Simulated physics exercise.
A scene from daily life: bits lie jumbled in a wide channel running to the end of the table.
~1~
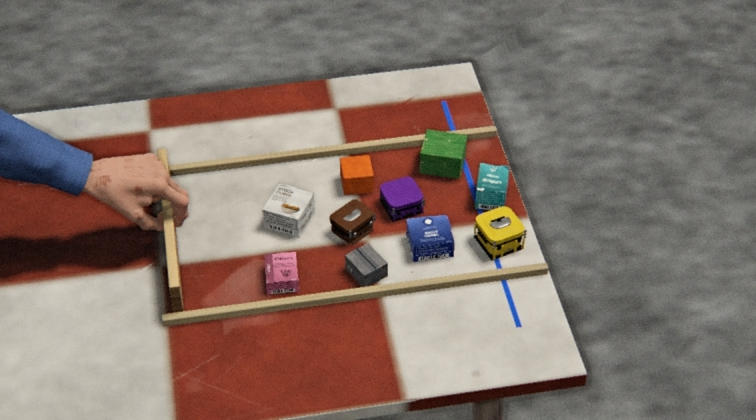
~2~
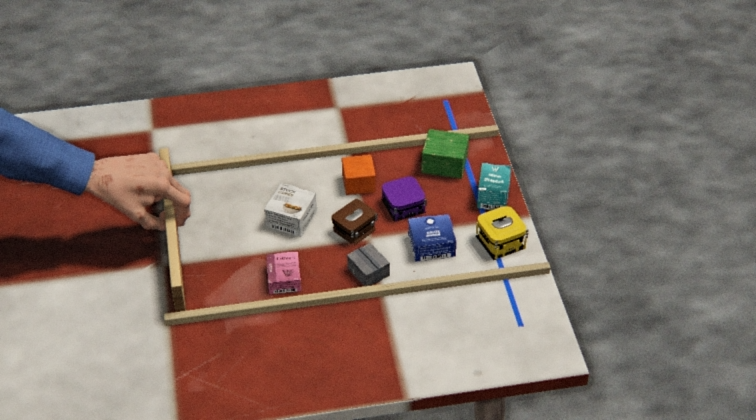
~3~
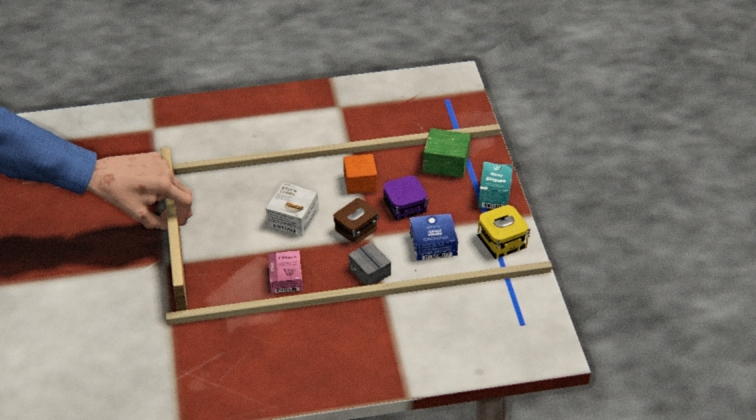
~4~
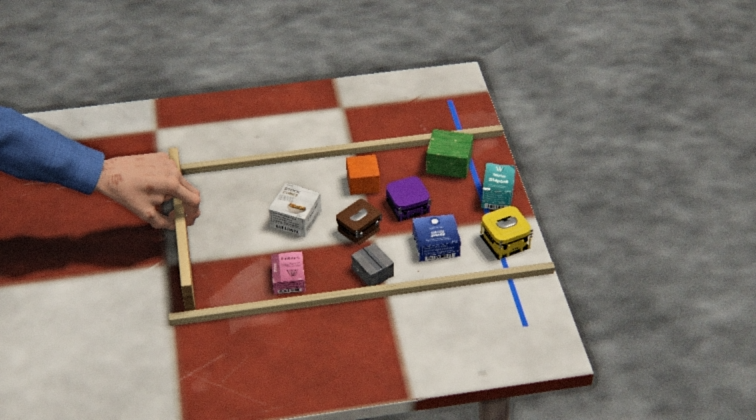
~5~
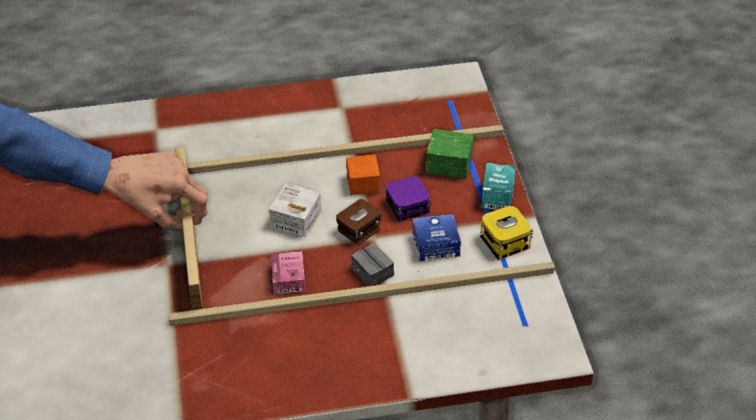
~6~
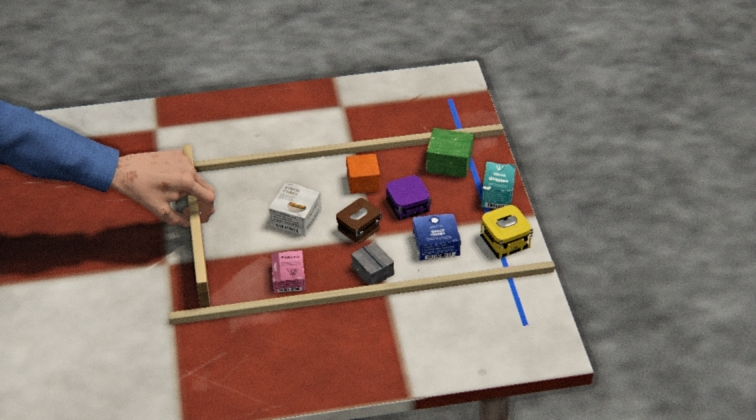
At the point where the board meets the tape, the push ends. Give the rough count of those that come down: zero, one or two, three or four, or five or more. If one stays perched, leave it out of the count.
The sweep knocks five or above off.
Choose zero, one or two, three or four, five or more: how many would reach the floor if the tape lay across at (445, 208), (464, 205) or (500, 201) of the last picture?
In turn: One to two, one to two, more than four.
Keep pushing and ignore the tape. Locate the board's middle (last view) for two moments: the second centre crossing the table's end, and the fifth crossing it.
(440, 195), then (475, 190).
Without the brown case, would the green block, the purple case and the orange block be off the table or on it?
Green block: Over the edge; purple case: Over the edge; orange block: Still there.
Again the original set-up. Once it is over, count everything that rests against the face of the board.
So the total is 4.
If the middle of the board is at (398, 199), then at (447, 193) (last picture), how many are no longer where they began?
At the first spot 8, then 10.
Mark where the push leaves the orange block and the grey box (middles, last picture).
The orange block comes to rest at (483, 146), and the grey box comes to rest at (549, 248).
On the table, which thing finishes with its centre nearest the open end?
It's the grey box that is foremost.
A little later, none off yet; turquoise box at rest near (498, 186); yellow case at rest near (506, 231); green block at rest near (450, 153).
Next, none off yet; turquoise box at rest near (498, 186); yellow case shifted a little near (516, 227); green block at rest near (450, 153).
When it is over, the number that fall off is five or more; down, purple case, blue box, green block, yellow case and turquoise box.
